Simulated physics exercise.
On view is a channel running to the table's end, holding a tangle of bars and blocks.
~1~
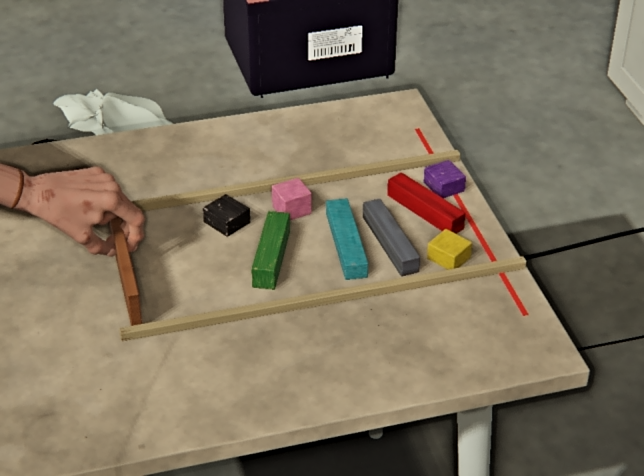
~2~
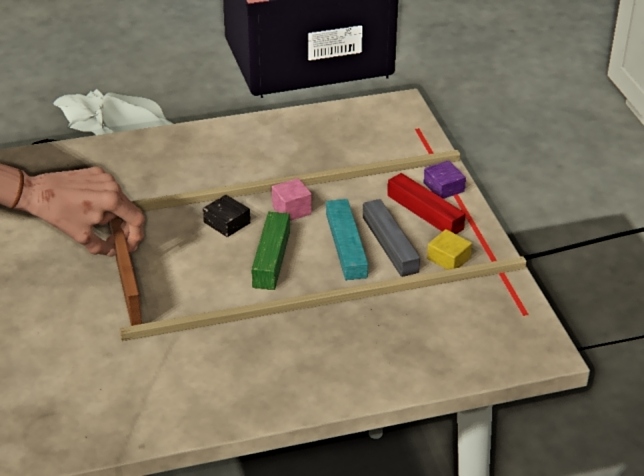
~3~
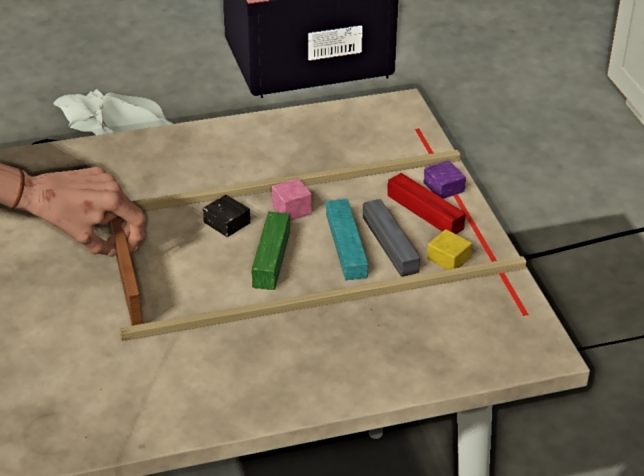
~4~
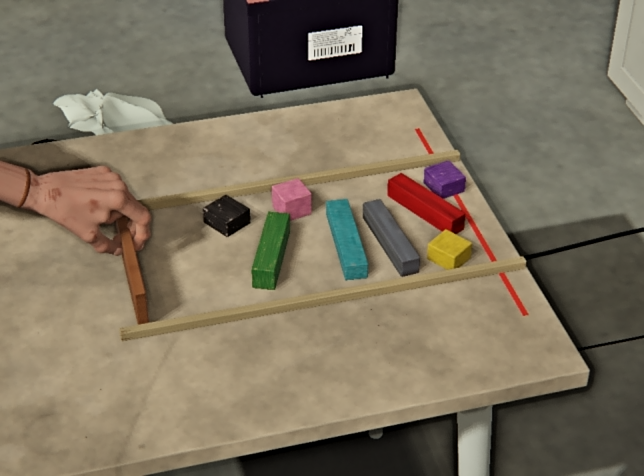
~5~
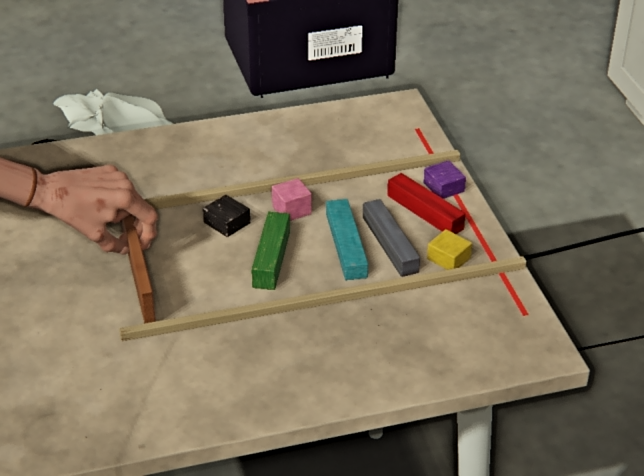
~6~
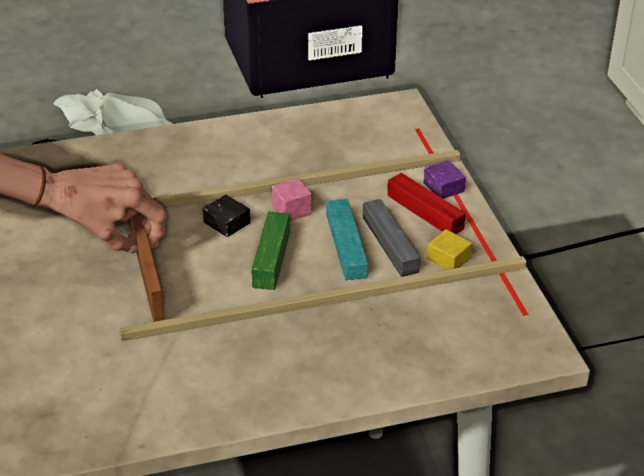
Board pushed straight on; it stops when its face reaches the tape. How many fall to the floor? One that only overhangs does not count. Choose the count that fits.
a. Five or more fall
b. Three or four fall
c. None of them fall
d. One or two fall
The answer is a.
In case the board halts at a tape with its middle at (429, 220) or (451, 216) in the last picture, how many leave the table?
Down on the floor: 3 and 5.
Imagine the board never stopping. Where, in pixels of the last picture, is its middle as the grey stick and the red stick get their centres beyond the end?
Near (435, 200) in the first case, near (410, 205) in the other.
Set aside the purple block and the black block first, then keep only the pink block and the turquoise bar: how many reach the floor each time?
First try: 4 fallen; other try: 4.
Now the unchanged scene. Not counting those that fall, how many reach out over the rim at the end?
The total would be 1.
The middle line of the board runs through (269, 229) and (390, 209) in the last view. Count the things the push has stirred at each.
3 and 8.
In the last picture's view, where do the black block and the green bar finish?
Around (467, 180) and around (485, 215).
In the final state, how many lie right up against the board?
2 of them.
Early on, none off yet; purple block at rest near (445, 180); red stick at rest near (426, 204); yellow block at rest near (449, 251).
Finally, the number that fall off is five or more; lost, pink block, turquoise bar, grey stick, yellow block, red stick and purple block.
